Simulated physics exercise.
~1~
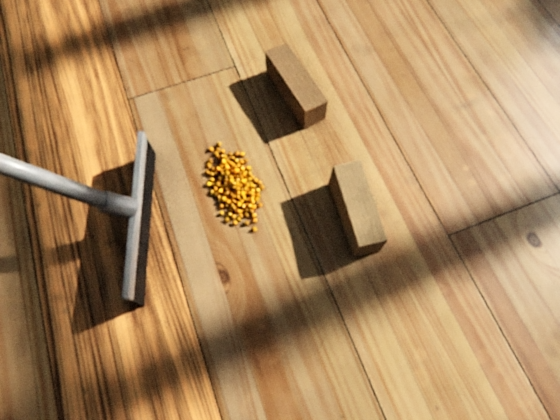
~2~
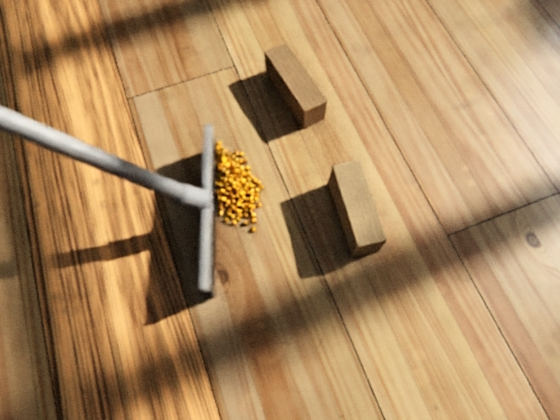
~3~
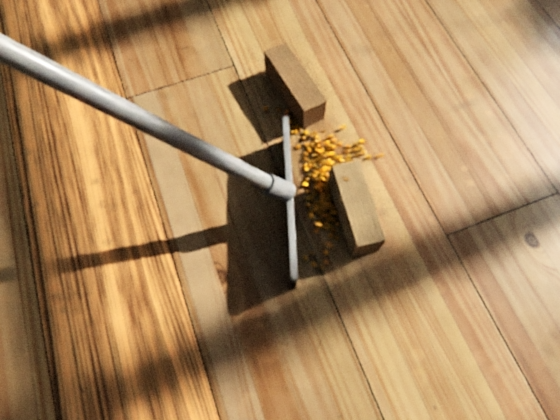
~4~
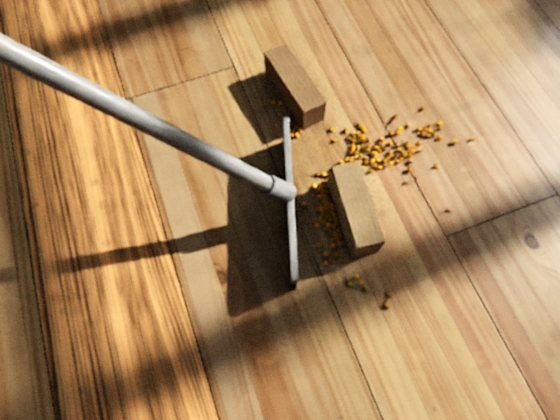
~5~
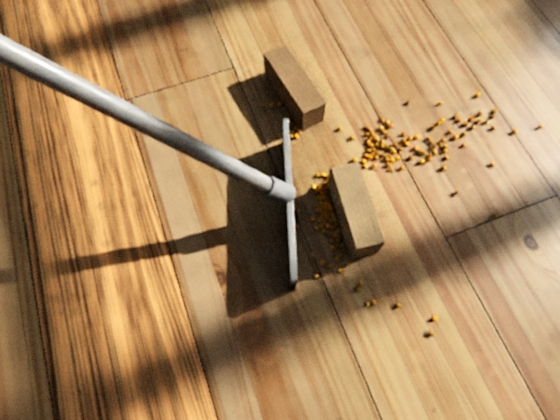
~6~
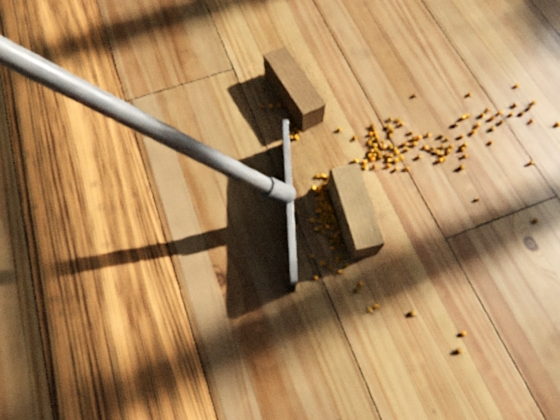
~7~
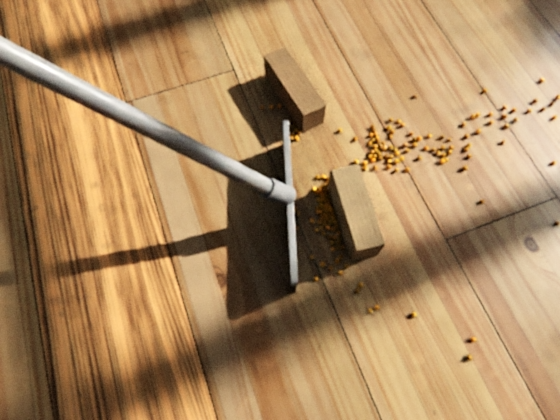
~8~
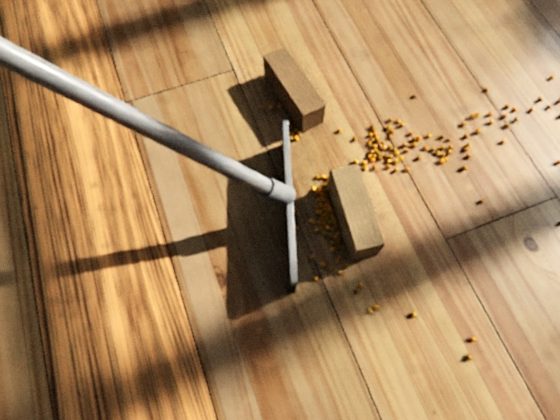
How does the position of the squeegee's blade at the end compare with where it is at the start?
At the start the blade is on the left side of the floor, to the left of the kernel pile. By the end it is further right, resting close to the two blocks.
The clip shows a squeegee pushing a pile of yellow kernels rightward across a wooden floor toward two blocks, then halting beside them. Many kernels scatter through the gap and beyond, a few slide around the near block, and others remain held up before the blocks.
